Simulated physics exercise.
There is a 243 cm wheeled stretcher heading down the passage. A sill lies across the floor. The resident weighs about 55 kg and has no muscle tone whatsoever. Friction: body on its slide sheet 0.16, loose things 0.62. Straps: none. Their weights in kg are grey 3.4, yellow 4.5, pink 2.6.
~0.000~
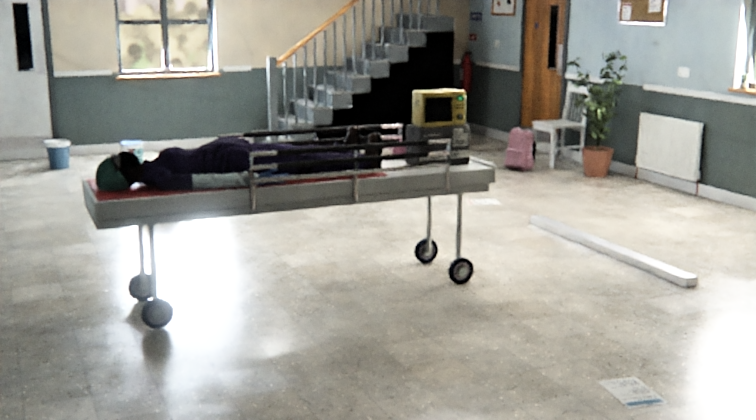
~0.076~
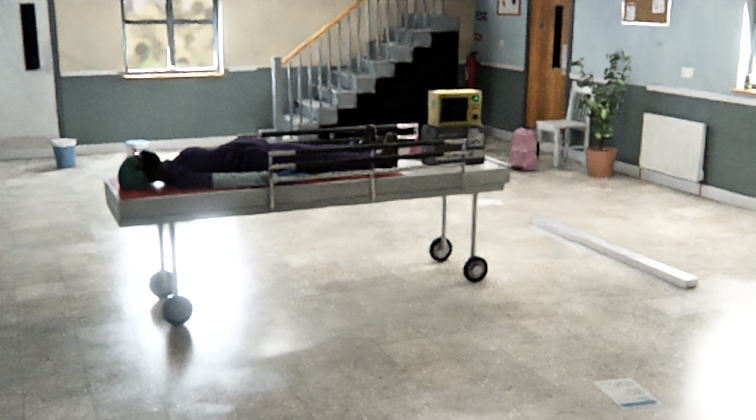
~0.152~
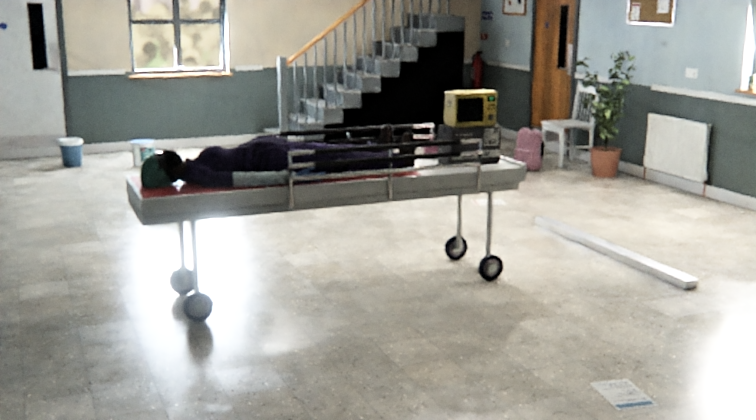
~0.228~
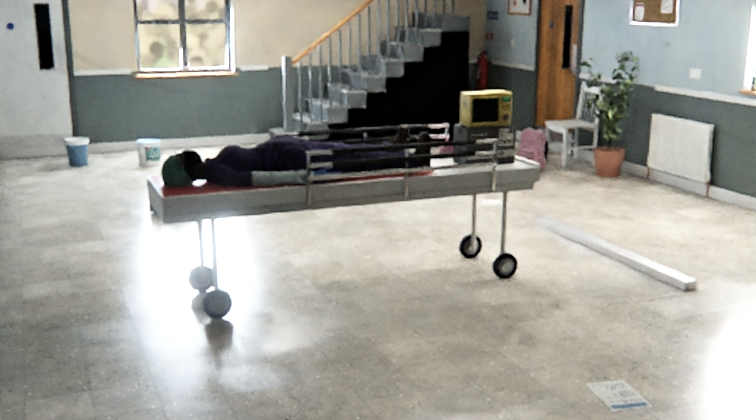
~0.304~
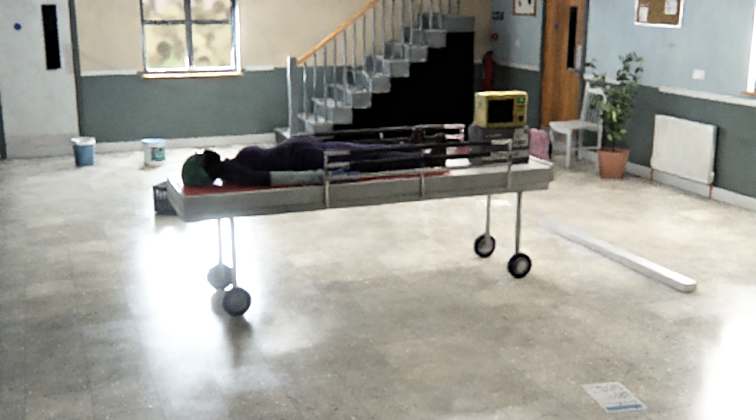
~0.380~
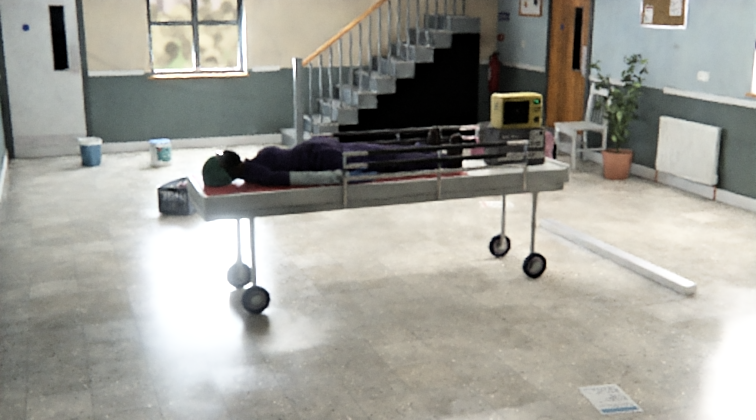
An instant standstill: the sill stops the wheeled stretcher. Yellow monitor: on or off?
Result: Retained.
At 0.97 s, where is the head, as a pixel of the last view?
Near (355, 161).
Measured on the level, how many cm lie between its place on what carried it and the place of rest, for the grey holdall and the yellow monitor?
For the grey holdall it is 5, for the yellow monitor it is 20.
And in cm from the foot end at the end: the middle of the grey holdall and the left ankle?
Result: Grey holdall = 20 cm short, left ankle = 40 cm short.
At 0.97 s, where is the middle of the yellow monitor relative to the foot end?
Measured short of the mark: Approx. 15 cm.
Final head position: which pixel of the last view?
I'd put it close to (379, 160) in the last view.
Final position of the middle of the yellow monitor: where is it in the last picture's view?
(622, 105).
It happens at 0.82 s.
After 0.97 s the yellow monitor is 13 cm short of the foot end, tilted 5°, near (618, 104) in the last picture's view.
After 1.22 s the yellow monitor is 7 cm short of the foot end, tilted 5°, near (625, 105) in the last picture's view; the pink gas bottle 12 cm short of the foot end, tilted 5°.
After 1.52 s the yellow monitor is 10 cm short of the foot end, tilted 0°, near (622, 105) in the last picture's view.
When all is still (3.2 s), grey holdall stays on; yellow monitor stays on; pink gas bottle stays on; left ankle stops short of the foot end.
